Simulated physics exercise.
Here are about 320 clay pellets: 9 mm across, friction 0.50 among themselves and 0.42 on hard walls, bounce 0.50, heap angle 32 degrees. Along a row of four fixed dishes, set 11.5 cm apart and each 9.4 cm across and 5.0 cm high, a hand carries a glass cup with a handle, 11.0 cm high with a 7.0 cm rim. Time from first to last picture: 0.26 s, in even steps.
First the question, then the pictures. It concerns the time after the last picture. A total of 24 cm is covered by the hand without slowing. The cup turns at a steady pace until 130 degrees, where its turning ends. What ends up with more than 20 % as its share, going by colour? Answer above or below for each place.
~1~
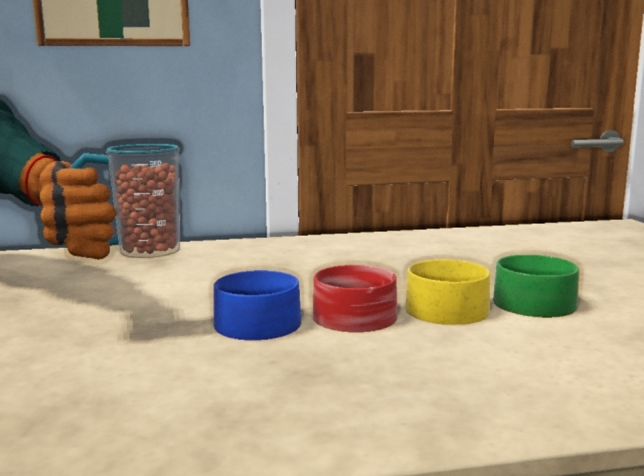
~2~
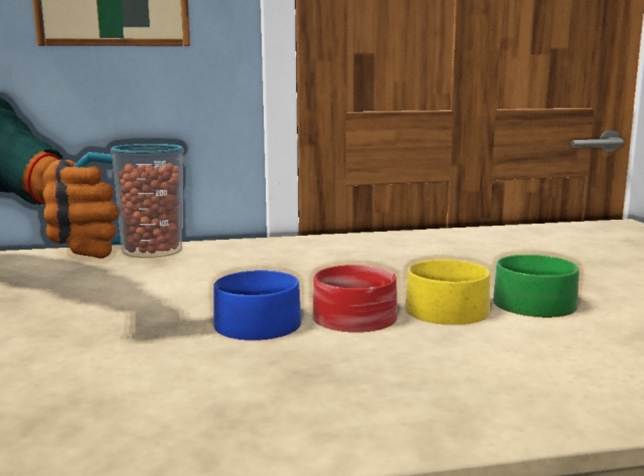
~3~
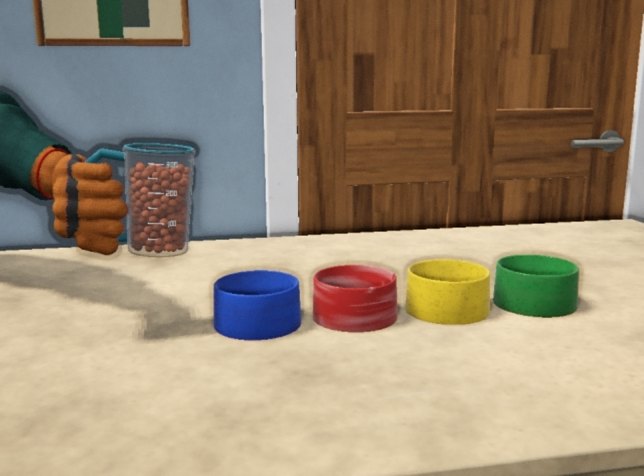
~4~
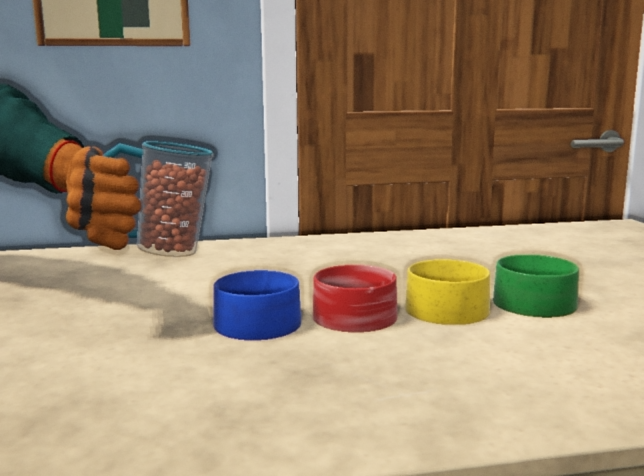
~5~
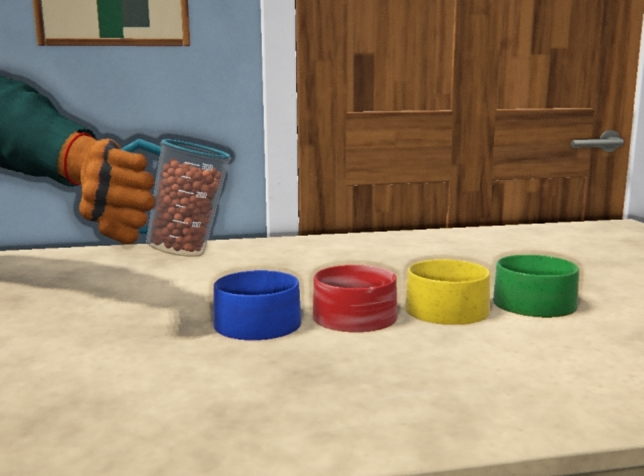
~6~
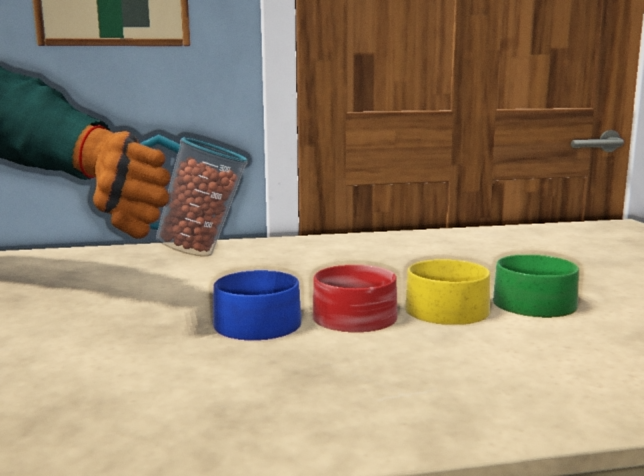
Red: Below, blue: Below, green: Below, yellow: Above, counter: Above.
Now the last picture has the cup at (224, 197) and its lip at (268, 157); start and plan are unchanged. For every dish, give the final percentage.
You'd end up with red at 0, blue at 0, green at 0 and yellow at 50.
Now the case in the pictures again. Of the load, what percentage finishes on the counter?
Close to 50 %, more or less.
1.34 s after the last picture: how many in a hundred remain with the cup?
About 0 percent.
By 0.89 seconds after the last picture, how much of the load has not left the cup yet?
85 per cent.
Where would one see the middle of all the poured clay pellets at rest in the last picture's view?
My guess is close to (429, 304).
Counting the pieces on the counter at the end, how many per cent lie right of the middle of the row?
That works out to close to 60 per cent.
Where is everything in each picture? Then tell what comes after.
Cup at (147, 200), tilt 0 degrees, lip at (177, 148), moved 0.0 cm; middle of the pieces at (149, 206); blue dish at (257, 283); red dish at (355, 277); yellow dish at (449, 271); green dish at (537, 265), in the first picture.
Cup at (150, 200), tilt 1 degrees, lip at (181, 148), moved 0.3 cm; middle of the pieces at (152, 206), in the second picture.
Cup at (159, 200), tilt 5 degrees, lip at (193, 150), moved 1.3 cm; middle of the pieces at (160, 206), in the third picture.
Cup at (172, 199), tilt 10 degrees, lip at (211, 153), moved 2.7 cm; middle of the pieces at (173, 205), in the fourth picture.
Cup at (186, 199), tilt 15 degrees, lip at (229, 156), moved 4.1 cm; middle of the pieces at (186, 205), in the fifth picture.
Cup at (199, 198), tilt 20 degrees, lip at (246, 160), moved 5.5 cm; middle of the pieces at (199, 204); blue dish at (257, 283); red dish at (355, 277); yellow dish at (449, 271); green dish at (537, 265), in the sixth picture.
Then, 0.54 s after the last picture, tilt 73 degrees; cup holds 100 %.
Then, 0.89 s after the last picture, tilt 107 degrees; cup holds 85 %, yellow 15 %.
Then, 1.34 s after the last picture, tilt 130 degrees; cup holds 0 %, red 5 %, yellow 45 %.
In the end, red 5 %, blue 0 %, green 0 %, yellow 45 %, counter 50 %.
